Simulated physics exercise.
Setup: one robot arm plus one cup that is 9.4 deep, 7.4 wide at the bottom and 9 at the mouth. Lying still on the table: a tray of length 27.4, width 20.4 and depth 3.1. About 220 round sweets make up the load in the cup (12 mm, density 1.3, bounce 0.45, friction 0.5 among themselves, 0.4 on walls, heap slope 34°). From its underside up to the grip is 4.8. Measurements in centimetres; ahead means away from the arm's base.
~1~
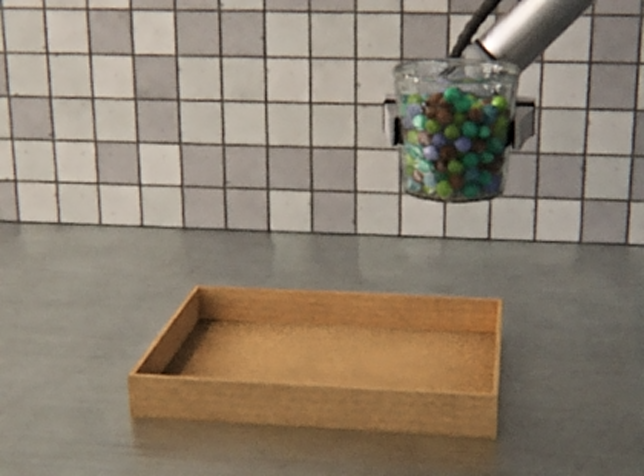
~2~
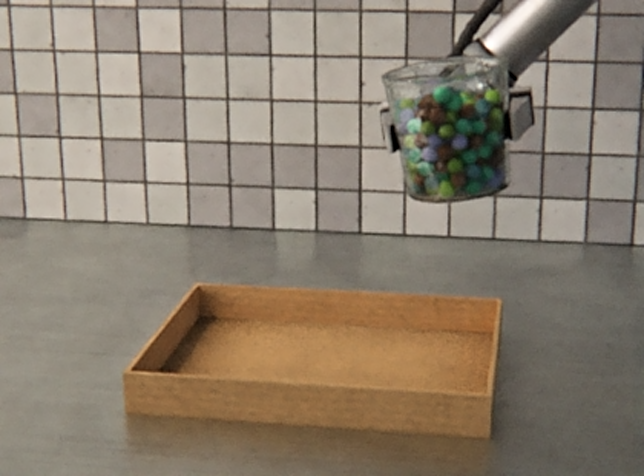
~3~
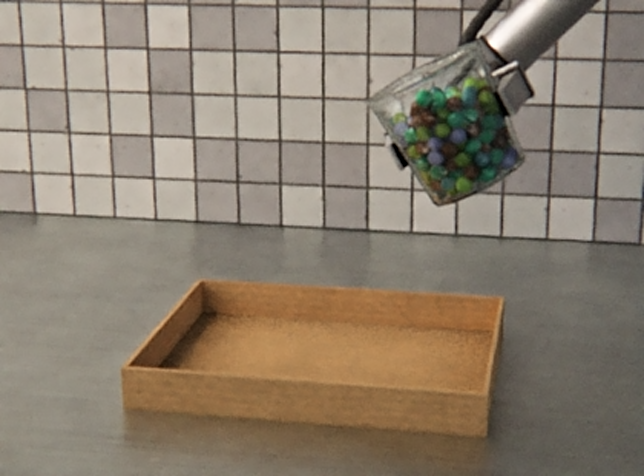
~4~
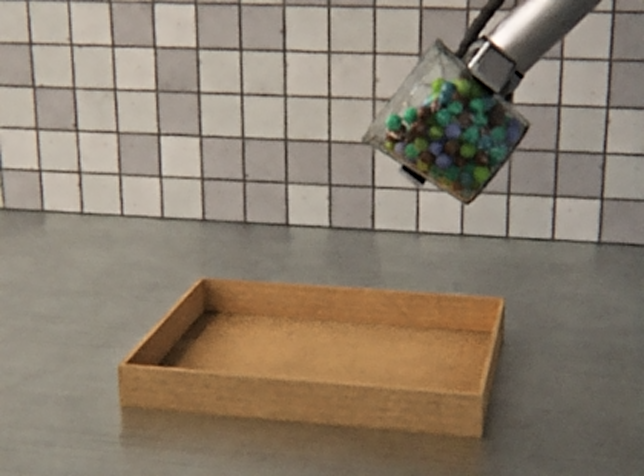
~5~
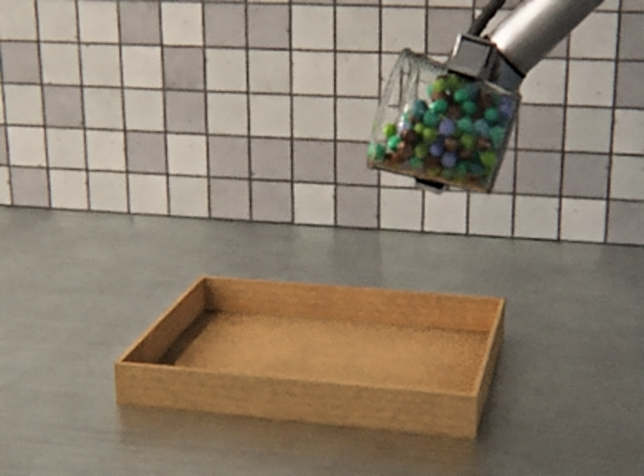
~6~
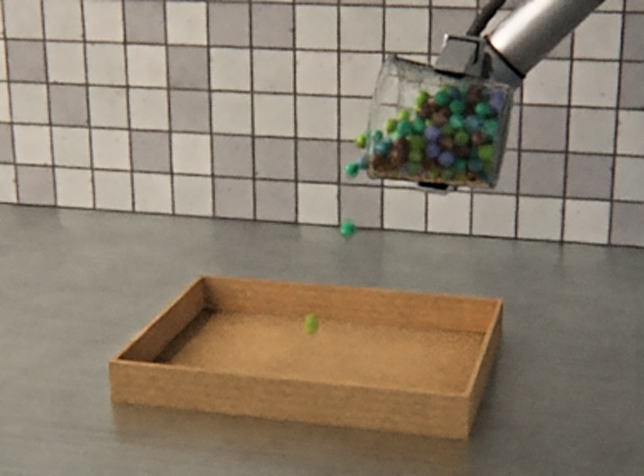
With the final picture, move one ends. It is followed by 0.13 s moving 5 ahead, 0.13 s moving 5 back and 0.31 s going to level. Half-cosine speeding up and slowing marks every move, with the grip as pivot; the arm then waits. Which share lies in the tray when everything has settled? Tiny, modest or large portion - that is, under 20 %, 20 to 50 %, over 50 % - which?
A large portion.
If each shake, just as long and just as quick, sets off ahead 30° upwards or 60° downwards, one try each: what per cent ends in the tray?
First try some 80 %, second try some 25 %.
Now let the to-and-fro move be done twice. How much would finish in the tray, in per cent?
I'd expect something close to 85 per cent.
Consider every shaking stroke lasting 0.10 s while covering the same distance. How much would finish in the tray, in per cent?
In that case it would be near 75 percent.
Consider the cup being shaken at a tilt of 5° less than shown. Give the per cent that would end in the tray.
Roughly 60 percent then.
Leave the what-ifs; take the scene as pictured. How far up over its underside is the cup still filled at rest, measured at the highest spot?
Around 5.0 cm up.
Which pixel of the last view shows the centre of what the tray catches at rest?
Centre estimate: Around (229, 348).
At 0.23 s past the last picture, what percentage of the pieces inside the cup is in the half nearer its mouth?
90 %.
Then, 0.23 s on, tilted 83° forward, highest piece 22 above the table; 127 in the cup, 9 in the tray, 83 in flight or on a rim.
Then, 0.46 s on, tilted 25° forward, highest piece 24 above the table; 144 in the tray, 70 in the cup, 5 in flight or on a rim.
Then, 0.77 s on, level, highest piece 21 above the table; 147 in the tray, 70 in the cup, 2 on the table or floor.
Then, 1.82 s on, level, highest piece 21 above the table; 147 in the tray, 70 in the cup, 2 on the table or floor.
In the end, 147 in the tray, 70 in the cup, 2 on the table or floor. That is 67 % in the tray.
